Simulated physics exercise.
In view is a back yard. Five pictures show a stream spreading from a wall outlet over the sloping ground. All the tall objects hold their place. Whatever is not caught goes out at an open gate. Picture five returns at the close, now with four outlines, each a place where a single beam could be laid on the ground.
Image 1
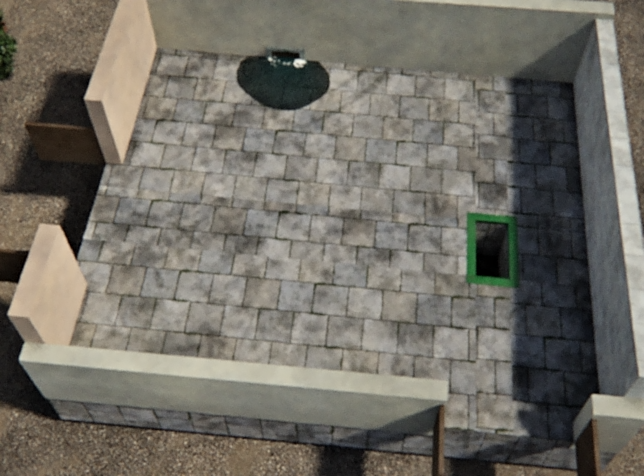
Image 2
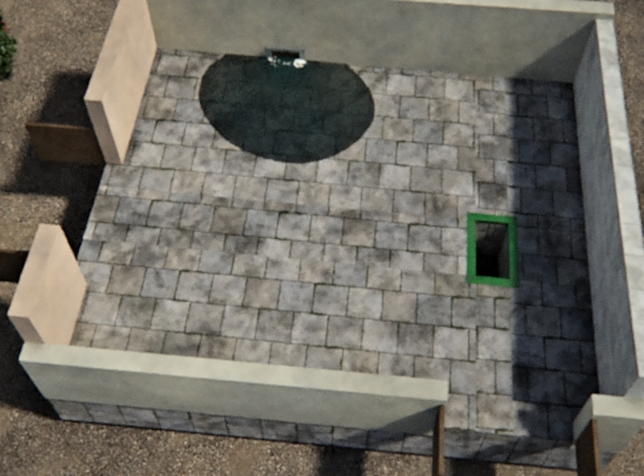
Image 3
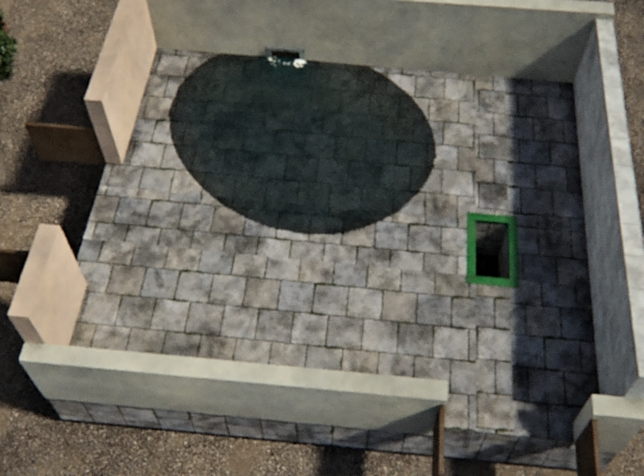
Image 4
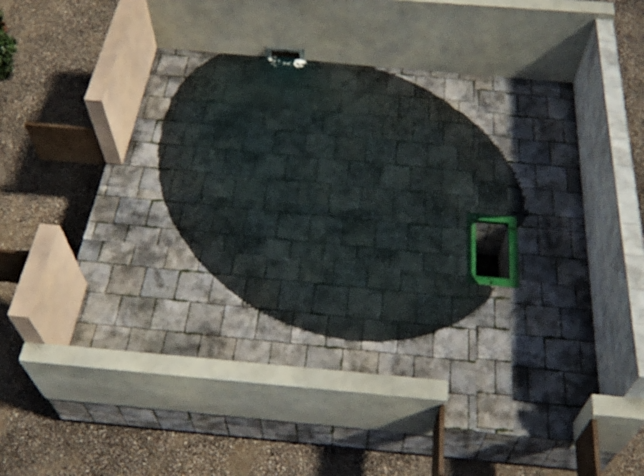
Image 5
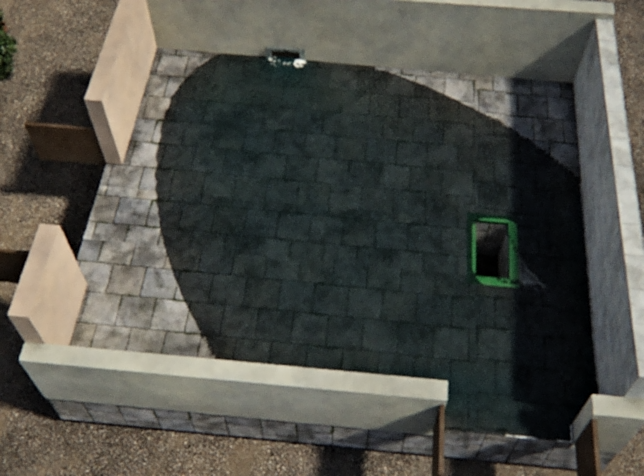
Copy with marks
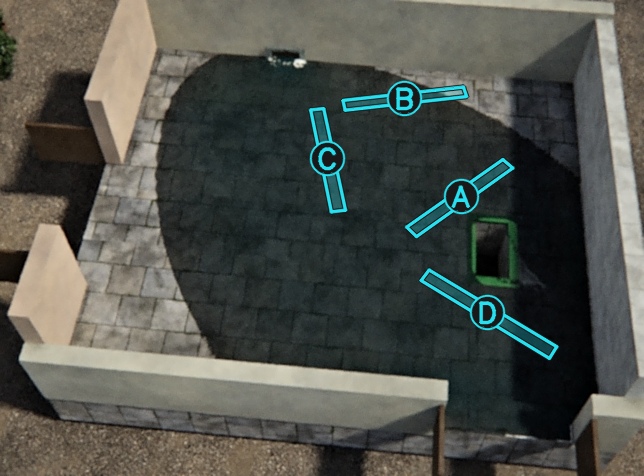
At the start, a small dark patch of water lies on the paved yard beneath an opening in the back wall. It spreads steadily across the stones toward the front and right, reaching the green-edged drain, then surrounds it and extends to the right wall and the front gap, leaving paving at the left dry.
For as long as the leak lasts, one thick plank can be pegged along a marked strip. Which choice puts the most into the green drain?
D beats the others.
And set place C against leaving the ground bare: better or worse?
It is worse.
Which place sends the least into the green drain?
That is place A.
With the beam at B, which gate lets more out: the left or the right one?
The right gate.
In cyan, A from (411, 231) to (507, 163); B from (344, 105) to (465, 91); C from (317, 109) to (338, 210); D from (425, 275) to (553, 352).
If A is chosen, about 6 % of the stream goes into the green drain, about 94 % out by the gates.
If B is chosen, about 19 % of the stream goes into the green drain, about 81 % out by the gates.
If C is chosen, about 16 % of the stream goes into the green drain, about 84 % out by the gates.
If D is chosen, about 25 % of the stream goes into the green drain, about 75 % out by the gates.
